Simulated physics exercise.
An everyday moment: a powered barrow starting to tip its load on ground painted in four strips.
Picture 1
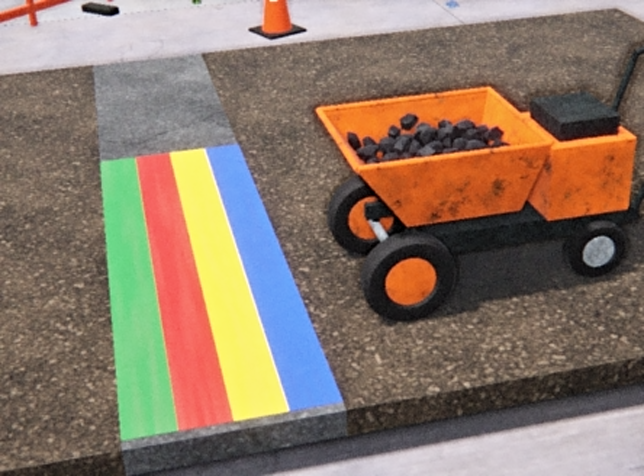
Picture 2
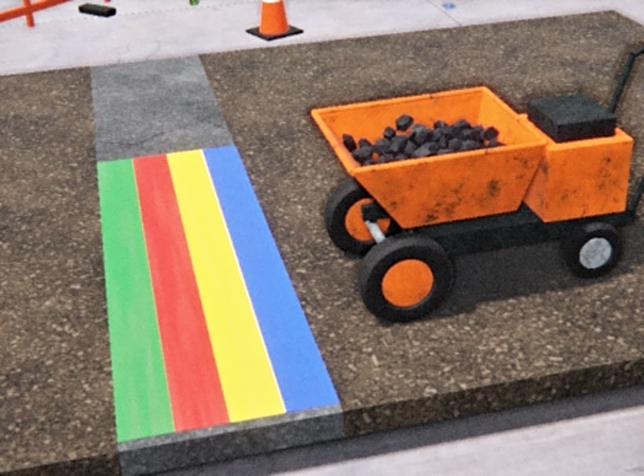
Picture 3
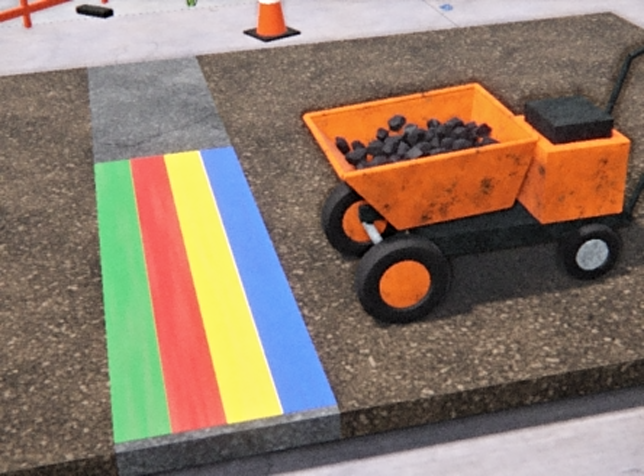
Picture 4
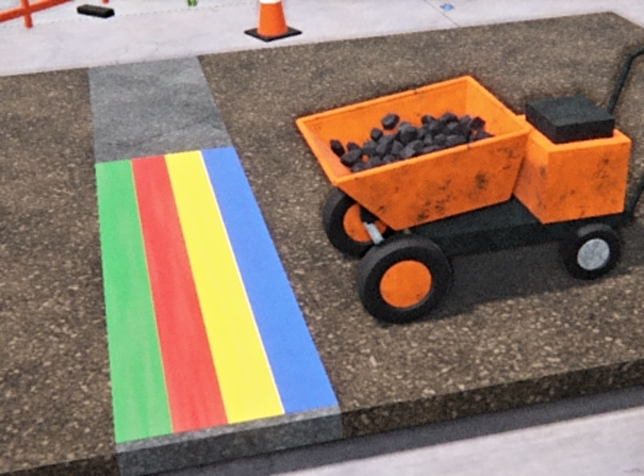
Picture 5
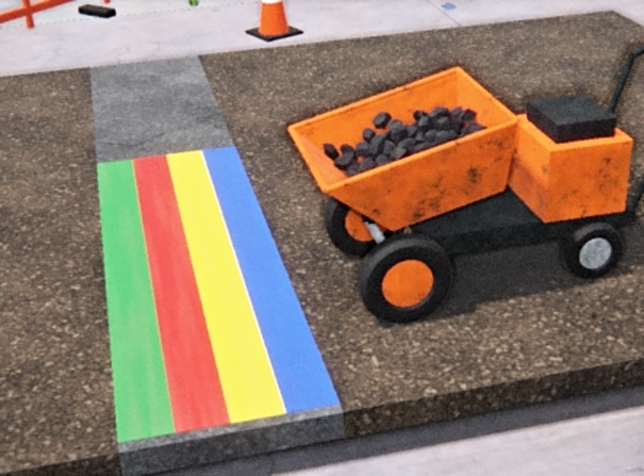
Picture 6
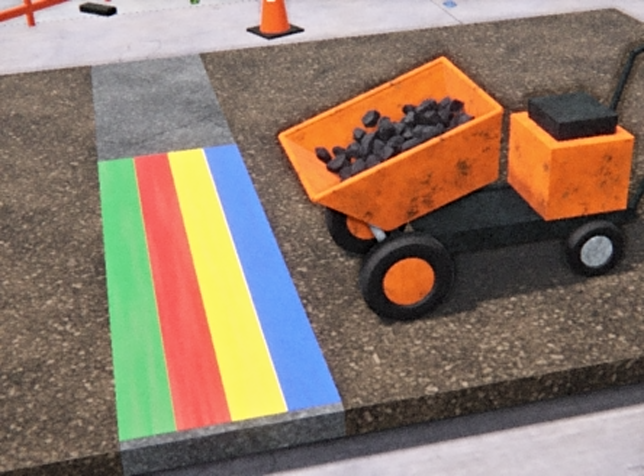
On dark, rough ground beside green, red, yellow and blue strips, an orange powered barrow holds a heap of black lumps in its level skip, then the skip tilts steadily toward the left, its back end rising while the wheels stay put.
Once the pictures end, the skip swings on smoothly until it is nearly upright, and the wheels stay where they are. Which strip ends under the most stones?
The heap favours the yellow strip.
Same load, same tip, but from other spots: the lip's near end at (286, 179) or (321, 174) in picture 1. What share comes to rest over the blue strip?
The first gives 0 %, the second 0 %.
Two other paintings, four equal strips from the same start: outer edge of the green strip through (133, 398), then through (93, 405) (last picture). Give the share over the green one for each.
First some 10, then 10 per cent.
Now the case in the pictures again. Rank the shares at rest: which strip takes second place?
Next in line is the strip in red.
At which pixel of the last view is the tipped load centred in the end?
Near (210, 305).
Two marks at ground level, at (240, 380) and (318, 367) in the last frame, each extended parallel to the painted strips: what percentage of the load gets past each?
First some 40, then 70 per cent.
Just after the last frame, skip tipped steeply; every one in the skip.
A moment on, skip tipped right over; the larger part in the skip; just a few over the blue strip; roughly a quarter over the yellow strip; about a tenth over the red strip; just a few over the green strip.
Further on, skip tipped right over; roughly a third in the skip; just a few over the blue strip; roughly a third over the yellow strip; roughly a quarter over the red strip; about a tenth over the green strip; just a few off the paint.
When it is over, skip tipped right over; roughly a third in the skip; just a few over the blue strip; roughly a third over the yellow strip; roughly a quarter over the red strip; about a tenth over the green strip; just a few off the paint.
